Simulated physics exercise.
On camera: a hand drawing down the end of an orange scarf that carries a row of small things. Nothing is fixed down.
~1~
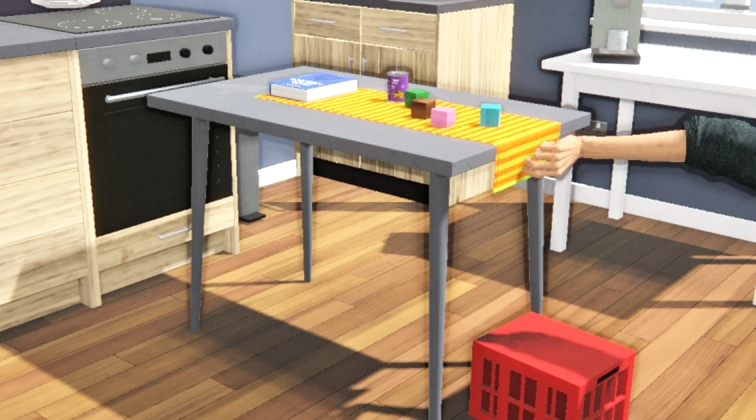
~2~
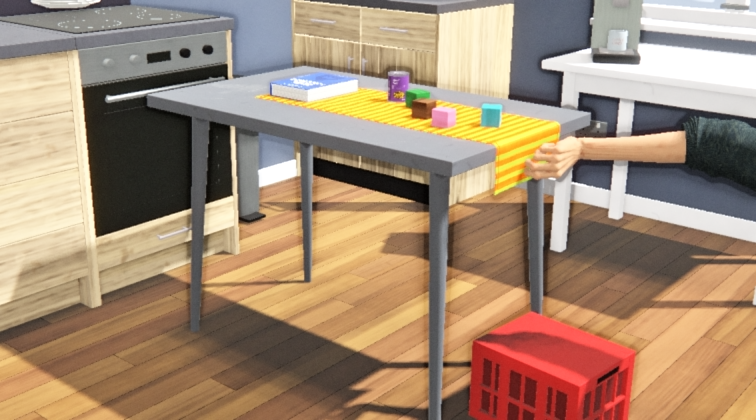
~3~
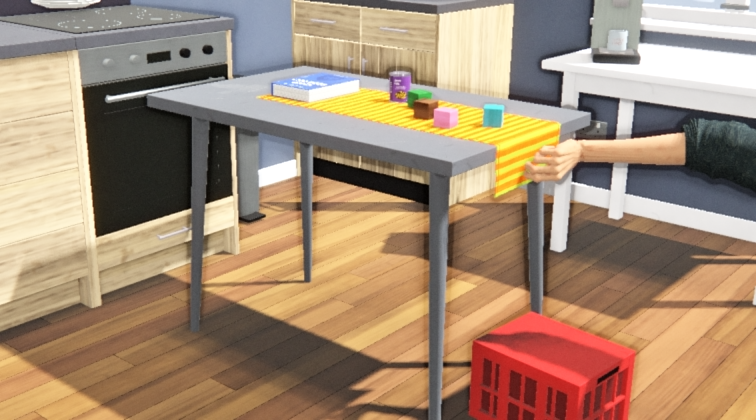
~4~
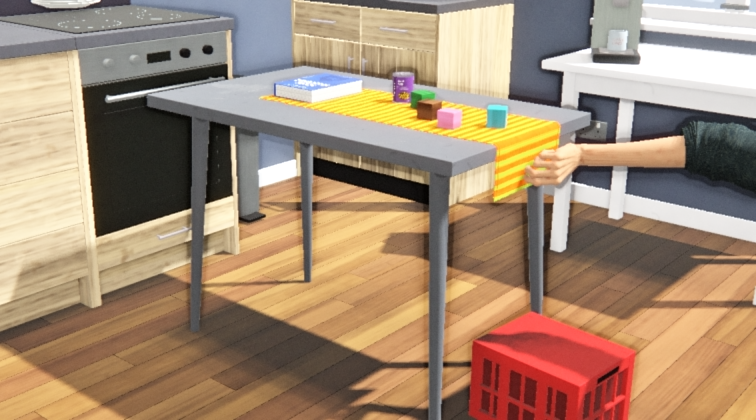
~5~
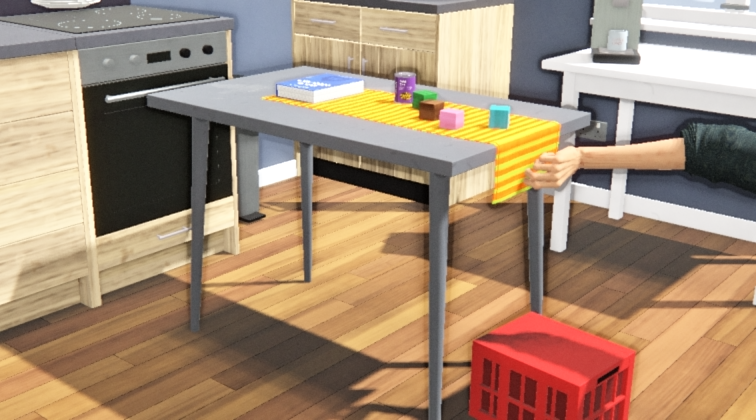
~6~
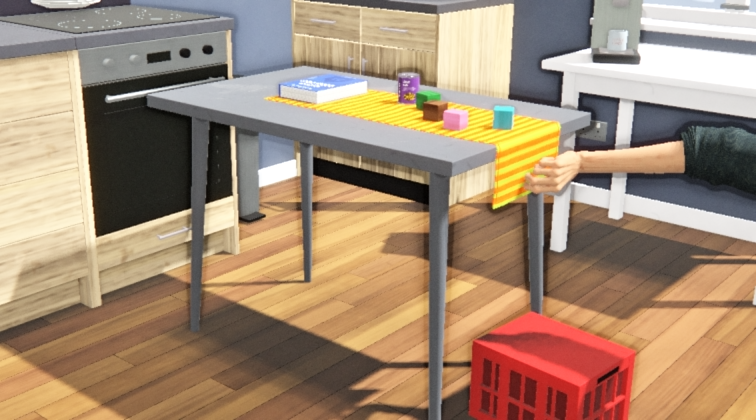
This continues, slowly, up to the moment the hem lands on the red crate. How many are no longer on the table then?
The count of fallen things is four.
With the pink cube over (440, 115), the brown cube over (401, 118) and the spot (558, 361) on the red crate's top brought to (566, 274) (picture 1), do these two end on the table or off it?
The pink cube stays on; the brown cube survives.
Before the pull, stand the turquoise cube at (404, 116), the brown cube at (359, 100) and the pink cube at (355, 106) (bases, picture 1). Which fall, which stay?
The turquoise cube falls; the brown cube keeps its place on top; the pink cube keeps its place on top.
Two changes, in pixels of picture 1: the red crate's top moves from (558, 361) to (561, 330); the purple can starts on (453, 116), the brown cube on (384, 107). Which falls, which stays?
The purple can tumbles off; the brown cube remains up.
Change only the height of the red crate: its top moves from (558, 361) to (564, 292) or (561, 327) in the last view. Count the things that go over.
It would be 2 and 3.
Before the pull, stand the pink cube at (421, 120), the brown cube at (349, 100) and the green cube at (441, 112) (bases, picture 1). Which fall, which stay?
The pink cube drops off, the brown cube does not fall, the green cube goes over.
Early on, hem near (524, 266); turquoise cube and pink cube gone.
Midway, hem near (522, 320); turquoise cube, pink cube and brown cube gone.
Finally, hem on the crate; turquoise cube, pink cube, brown cube and green cube gone. It carries off four.
